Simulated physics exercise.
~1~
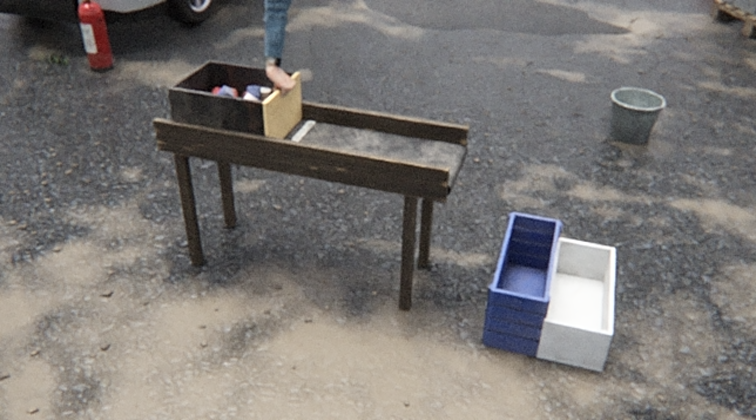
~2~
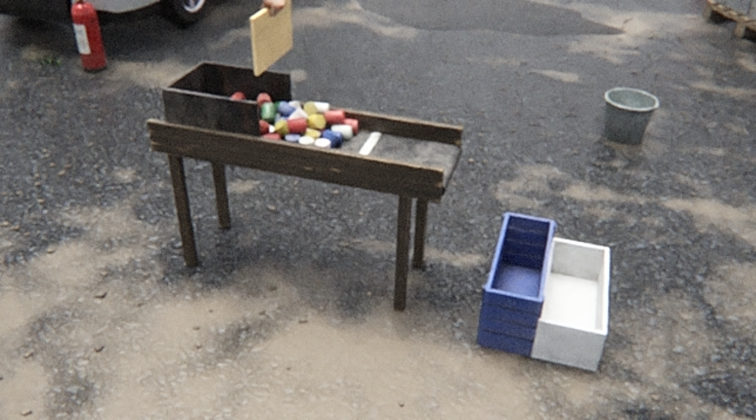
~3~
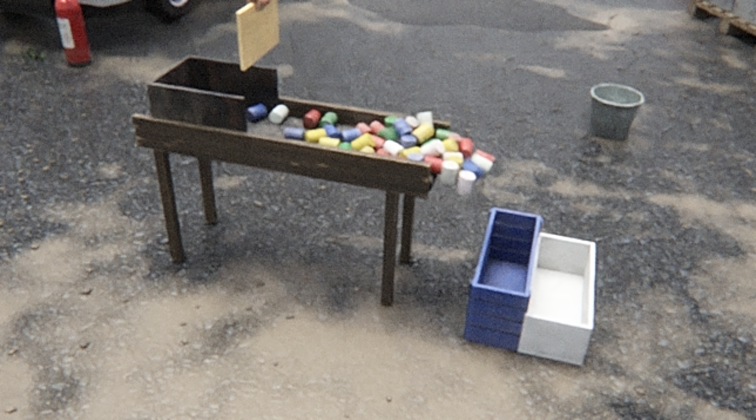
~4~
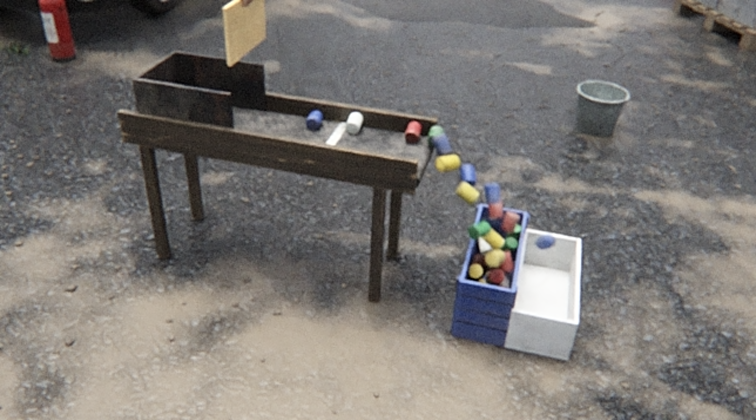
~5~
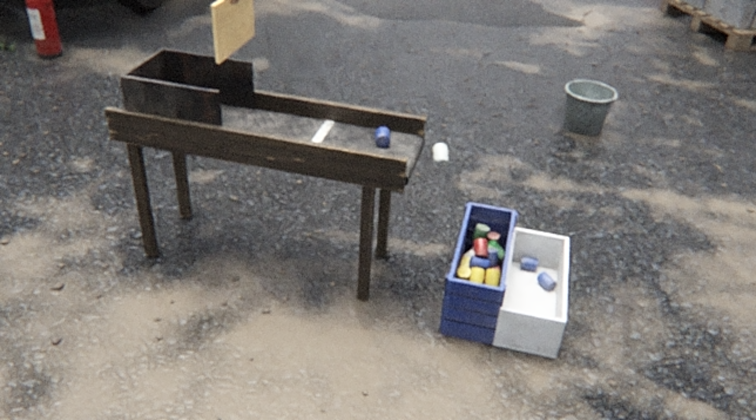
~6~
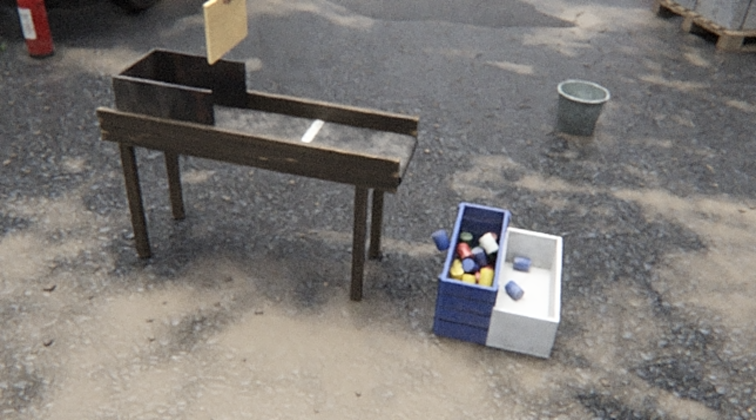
At first, a hand holds a pale gate at the front of a black pen on a dark, raised conveyor, with a blue box and a white box on the ground beyond its right end. The hand lifts the gate, and small colourful jars spill onto the belt. They spread out and travel right in a loose crowd, and the first ones tip off the end. Most tumble into the blue box, while a couple of blue ones land in the white box. The last few follow, leaving the belt empty, and one blue jar ends up just left of the blue box.
